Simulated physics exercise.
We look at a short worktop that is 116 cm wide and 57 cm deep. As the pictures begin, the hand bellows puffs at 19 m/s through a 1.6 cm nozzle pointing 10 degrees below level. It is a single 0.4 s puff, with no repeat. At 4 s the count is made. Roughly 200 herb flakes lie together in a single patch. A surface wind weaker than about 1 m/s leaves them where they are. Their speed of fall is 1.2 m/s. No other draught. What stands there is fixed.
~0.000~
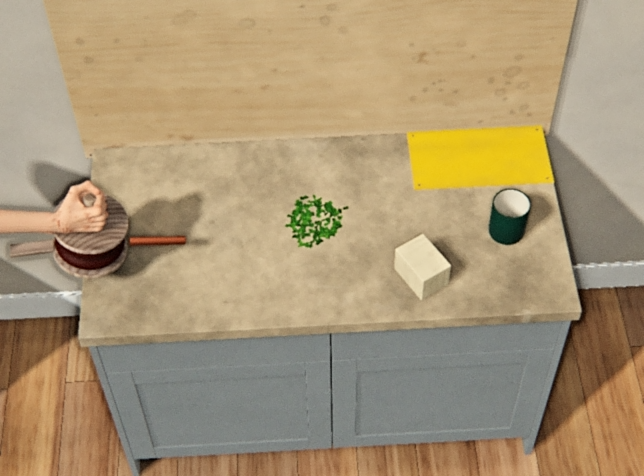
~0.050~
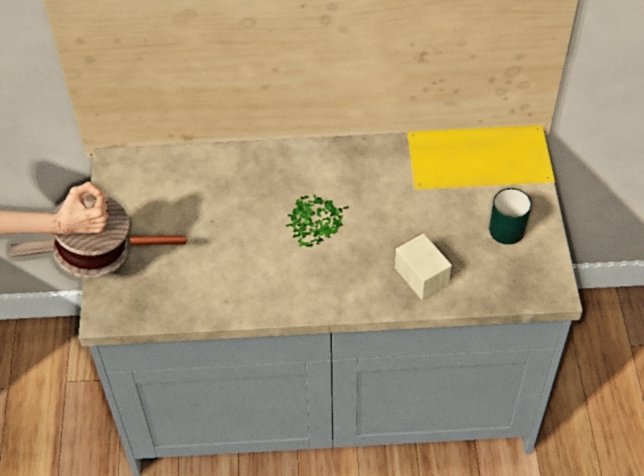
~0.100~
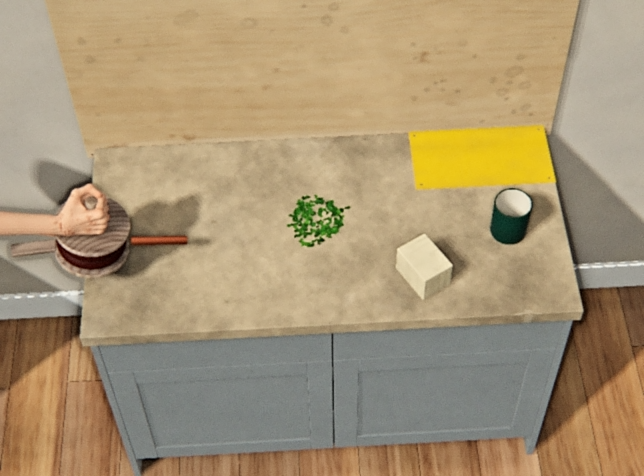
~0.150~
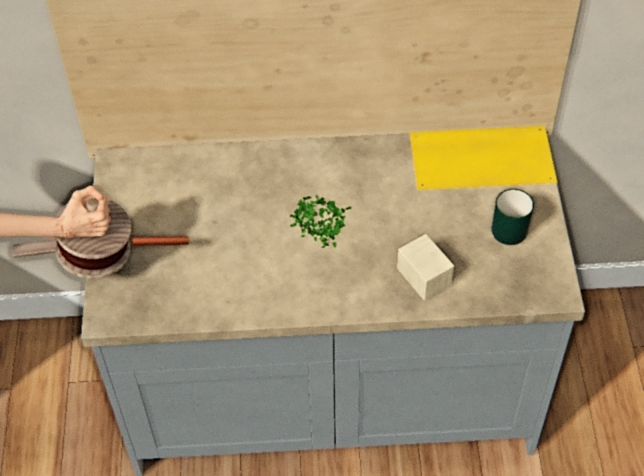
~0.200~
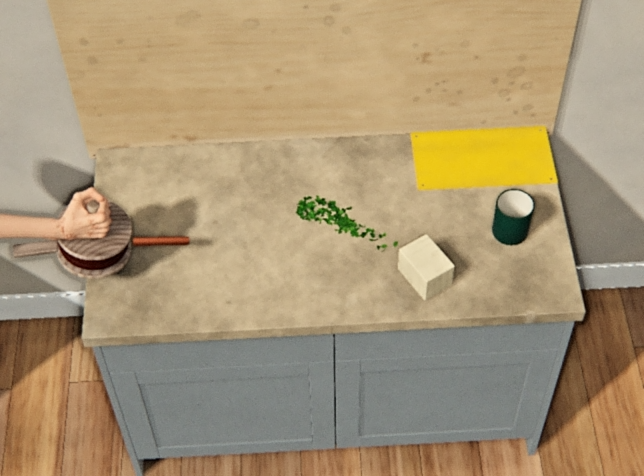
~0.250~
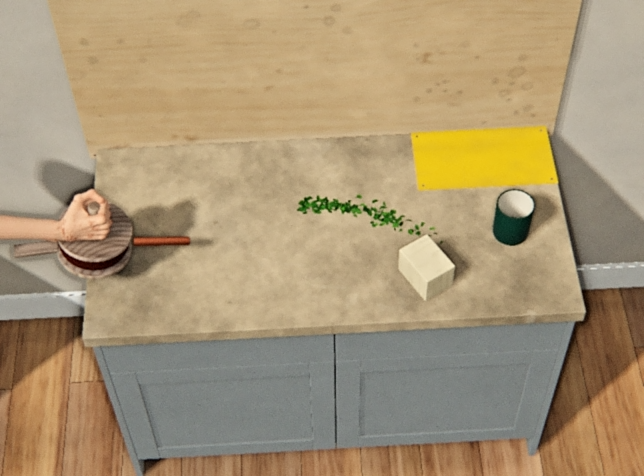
On a worktop with a cream block, a green mug and a yellow mat, a hand rested on the bellows at left while a patch of green flakes lay still, then streamed rightward toward the block.
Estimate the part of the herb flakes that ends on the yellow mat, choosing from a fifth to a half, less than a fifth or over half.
Expect from twenty to fifty in a hundred.
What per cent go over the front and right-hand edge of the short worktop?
Roughly 0 per cent at the front edge and 40 per cent at the right-hand edge.
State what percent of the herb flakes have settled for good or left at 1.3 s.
I reckon around 100 per cent.
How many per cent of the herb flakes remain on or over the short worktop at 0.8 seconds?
Near 60 per cent, more or less.
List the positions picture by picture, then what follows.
In the first picture, the middle of the herb flakes is near (310, 221), none has stirred yet and the mouth of the hand bellows is at (185, 240).
In the second picture, the middle of the herb flakes is near (310, 220), none has stirred yet and the yellow mat is centred on (480, 157).
In the third picture, the middle of the herb flakes is near (311, 220), none has stirred yet, the top of a block is at (425, 257) and the top of a mug is at (514, 203).
In the fourth picture, the middle of the herb flakes is near (320, 223), the farthest in sight from the hand bellows is at (348, 209) and about 5 % have left their places.
In the fifth picture, the middle of the herb flakes is near (329, 215), the farthest in sight from the hand bellows is at (396, 244) and about 45 % have left their places.
In the sixth picture, the middle of the herb flakes is near (346, 208), the farthest in sight from the hand bellows is at (441, 243) and about 75 % have left their places.
After 0.8 s, 64 % are still on the top, 39 % are on the yellow mat; the middle of those left on the top is near (452, 165).
After 1.3 s, 59 % are still on the top, 36 % are on the yellow mat; the middle of those left on the top is near (452, 165).
After 2.2 s, 59 % are still on the top, 36 % are on the yellow mat; the middle of those left on the top is near (452, 165).
After 4.0 s, at the end, 36 % are on the yellow mat; the middle of those left on the top is near (452, 165).
